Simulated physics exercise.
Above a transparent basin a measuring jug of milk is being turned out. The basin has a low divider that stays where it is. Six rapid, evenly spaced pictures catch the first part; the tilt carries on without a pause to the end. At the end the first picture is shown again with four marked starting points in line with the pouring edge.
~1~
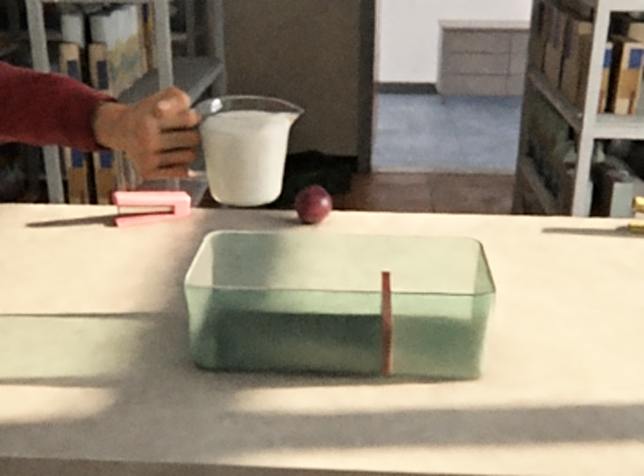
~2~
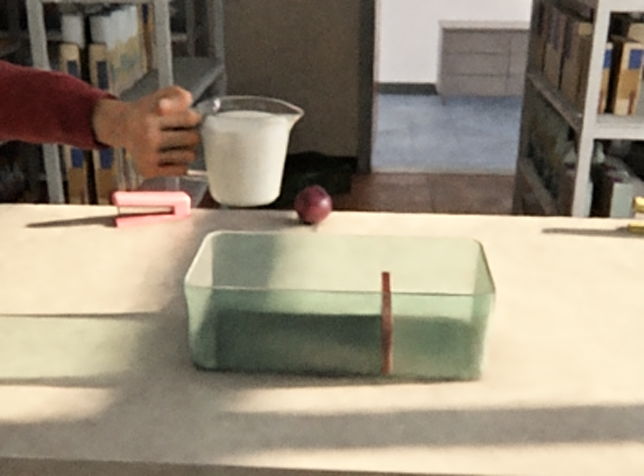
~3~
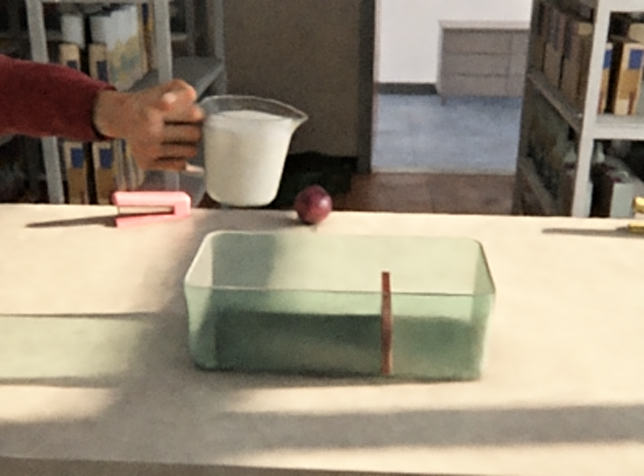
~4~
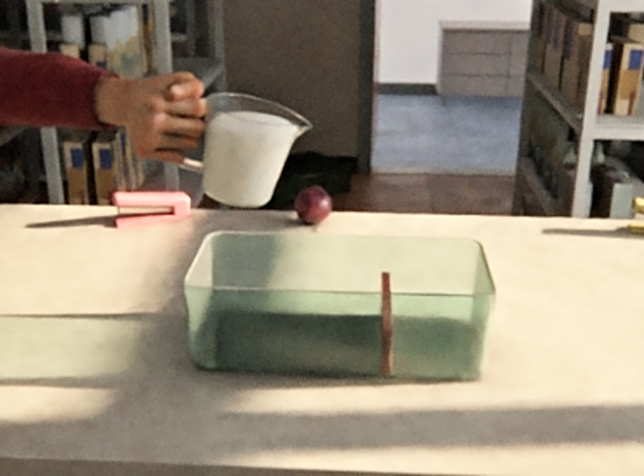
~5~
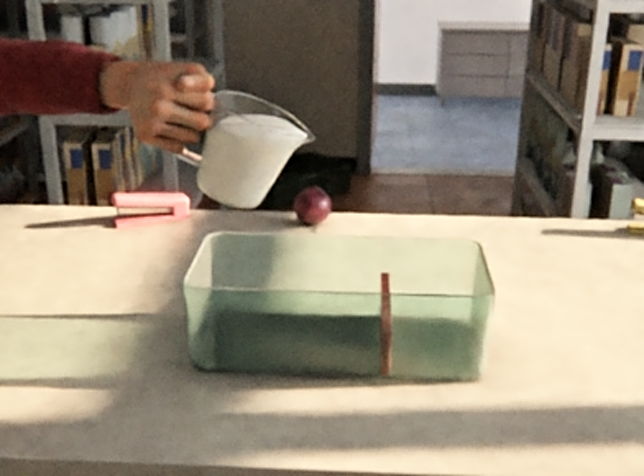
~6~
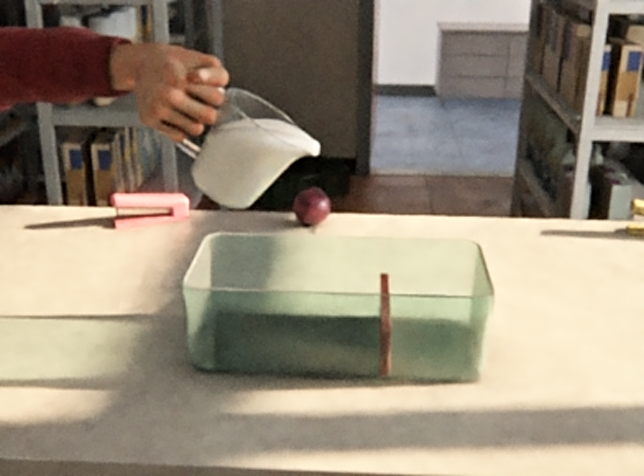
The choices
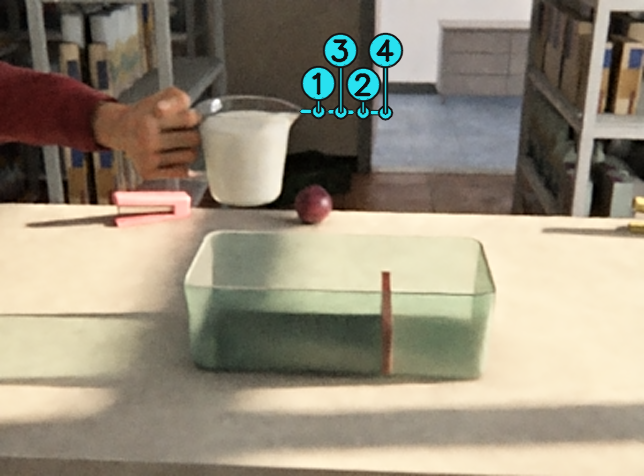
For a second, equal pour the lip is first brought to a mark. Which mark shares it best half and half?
3 beats the others.
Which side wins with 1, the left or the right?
More ends on the left.
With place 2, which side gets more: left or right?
More ends on the right.
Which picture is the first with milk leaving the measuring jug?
Picture 6.
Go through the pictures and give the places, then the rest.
The first picture shows upright, lip at (302, 111); basin from (193, 365) to (485, 375); top of the wall at (387, 297); nothing has left yet.
The second picture shows upright, lip at (303, 113); nothing has left yet.
The third picture shows tipped about 6°, lip at (306, 118); nothing has left yet.
The fourth picture shows tipped about 14°, lip at (310, 126); nothing has left yet.
The fifth picture shows tipped about 23°, lip at (313, 138); nothing has left yet.
The sixth picture shows tipped about 34°, lip at (314, 152); milk is over the lip, down to (314, 152).
In cyan, 1 at (318, 111); 2 at (363, 112); 3 at (340, 112); 4 at (385, 112).
With 1, about 92 % ends left of the wall and 6 % right of it.
With 2, about 9 % ends left of the wall and 89 % right of it.
With 3, about 54 % ends left of the wall and 44 % right of it.
With 4, about 6 % ends left of the wall and 90 % right of it; 4 % is lost outside.
